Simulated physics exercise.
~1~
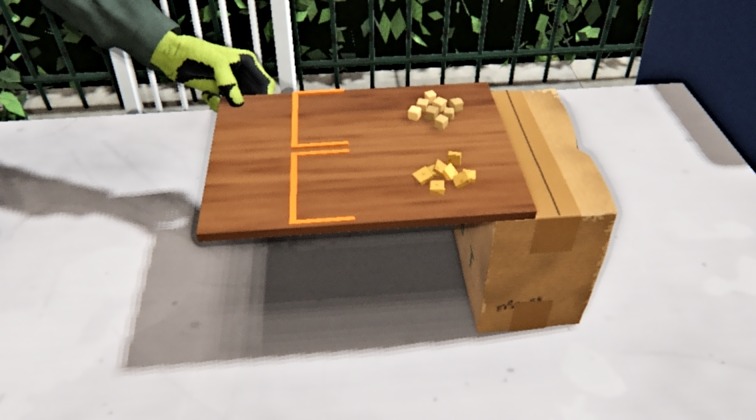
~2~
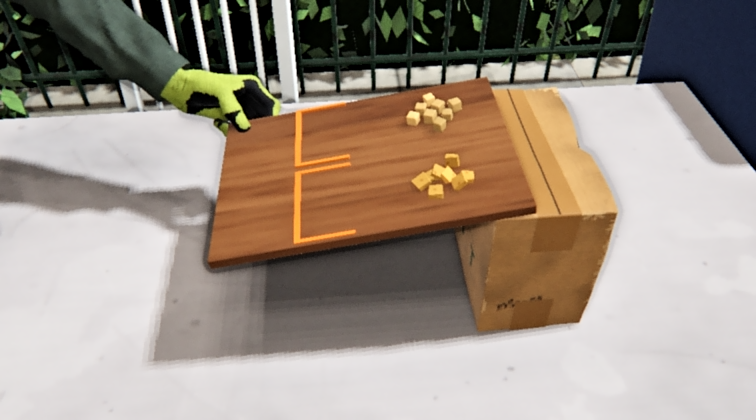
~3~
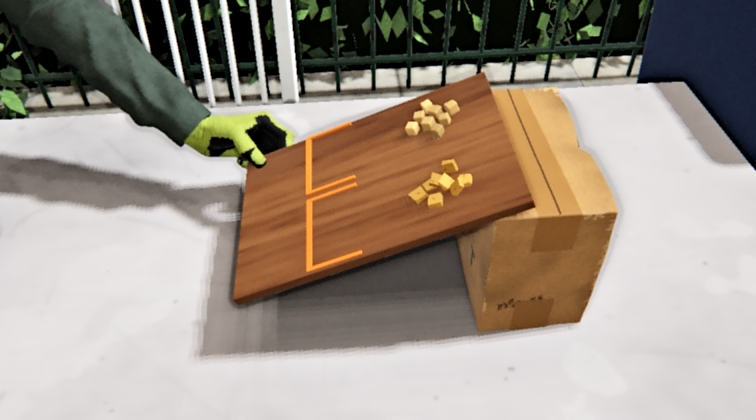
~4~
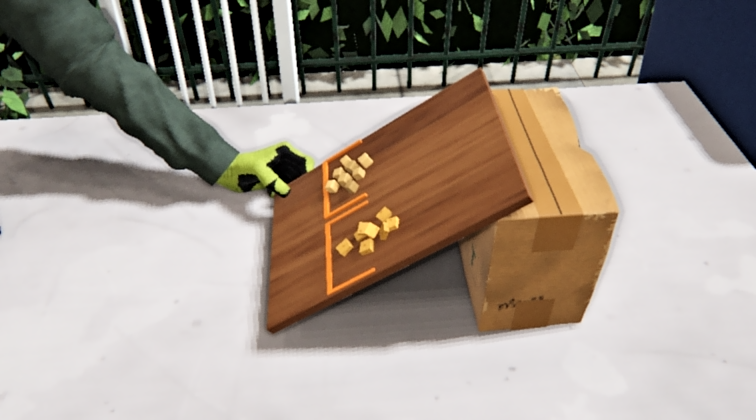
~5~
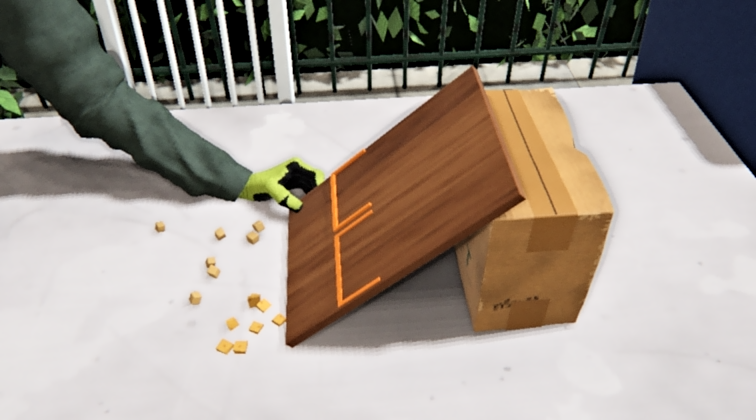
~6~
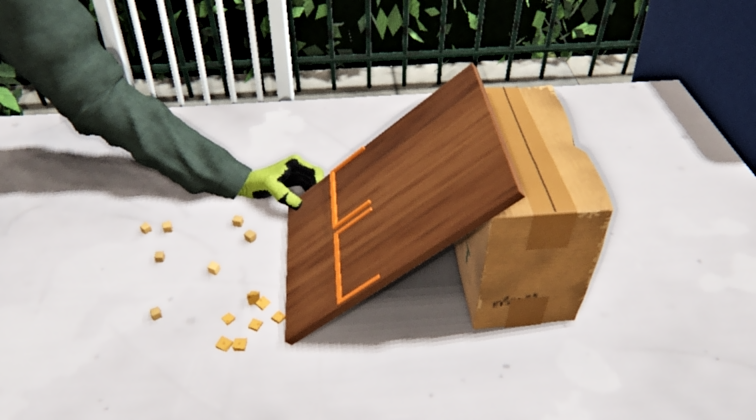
Yellow cubes slide down a tilting wooden board, pass its orange bars and scatter on the table.
